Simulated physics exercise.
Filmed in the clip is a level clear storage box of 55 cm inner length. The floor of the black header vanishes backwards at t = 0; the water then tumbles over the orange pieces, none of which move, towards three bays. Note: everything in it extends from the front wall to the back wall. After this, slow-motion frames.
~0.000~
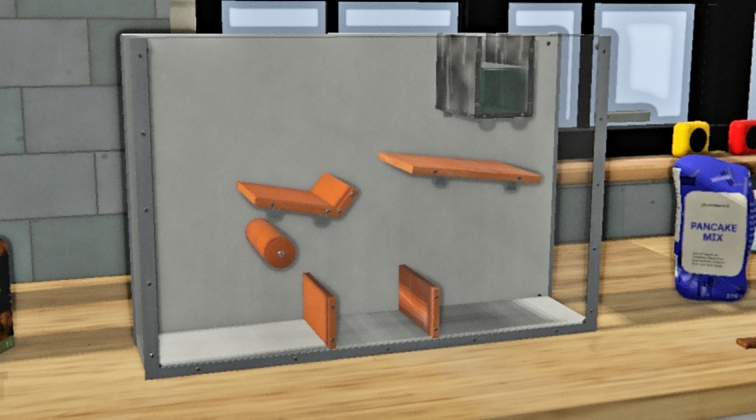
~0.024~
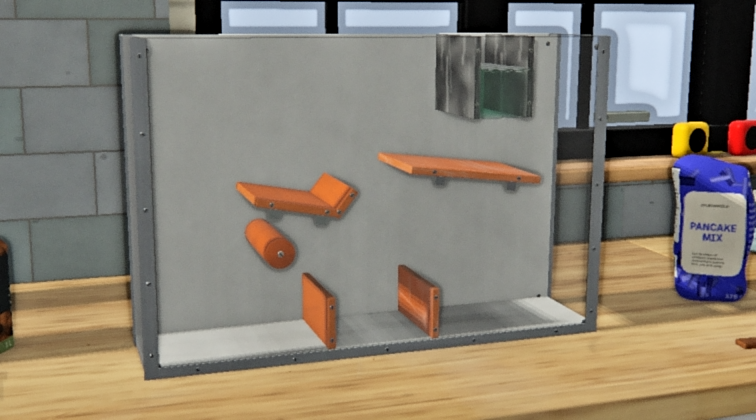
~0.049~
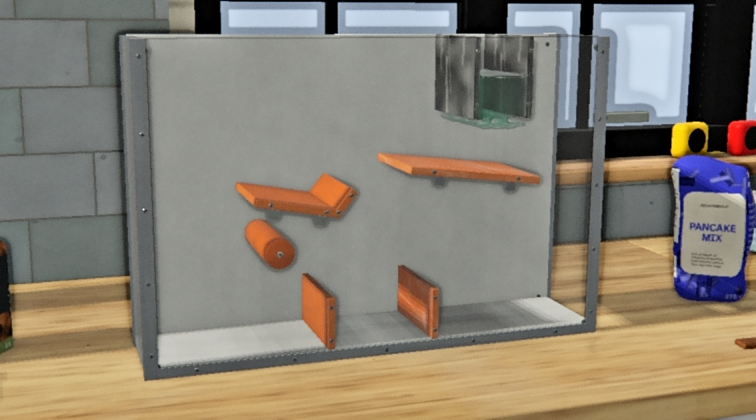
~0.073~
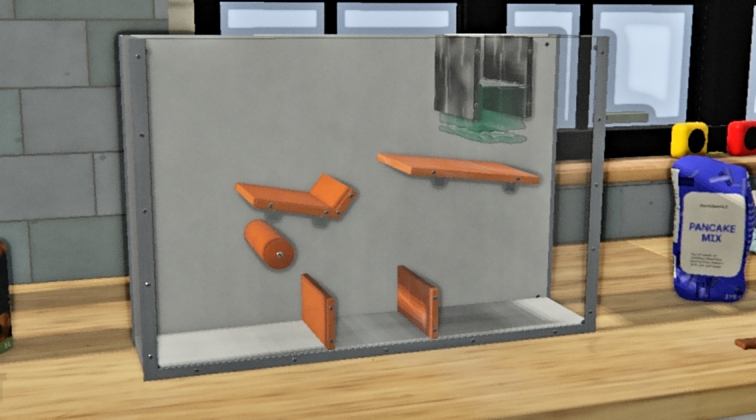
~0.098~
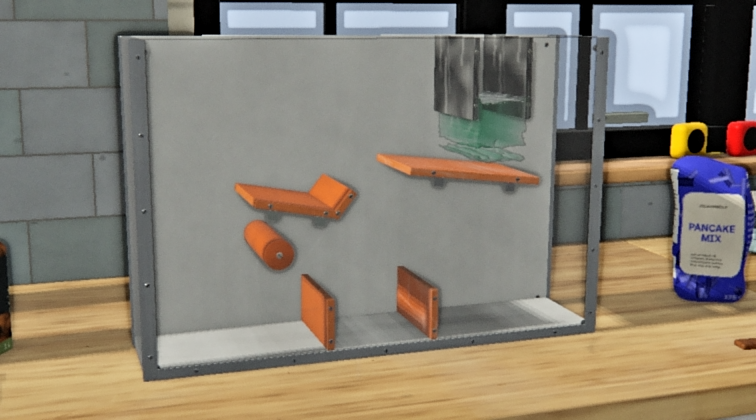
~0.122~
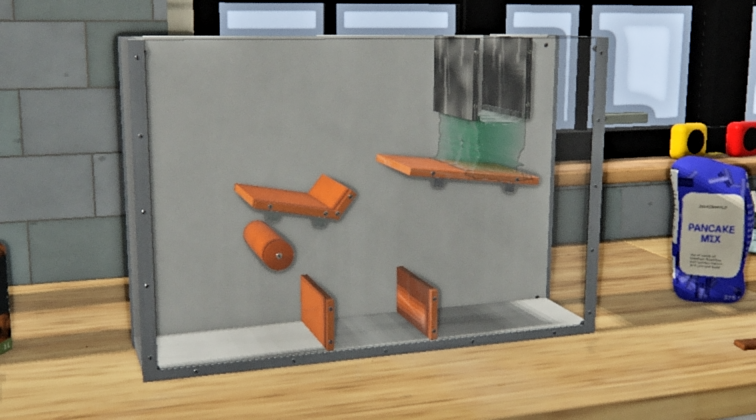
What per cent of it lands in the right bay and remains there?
75 %.
After 0.22 s 98 per cent has yet to come down; below, left 0, middle 0, right 2.
After 0.37 s 72 per cent has yet to come down; below, left 0, middle 0, right 28.
After 0.71 s 18 per cent has yet to come down; below, left 16, middle 8, right 58.
In the end the left bay holds 16, the middle 8 and the right 74 per cent.
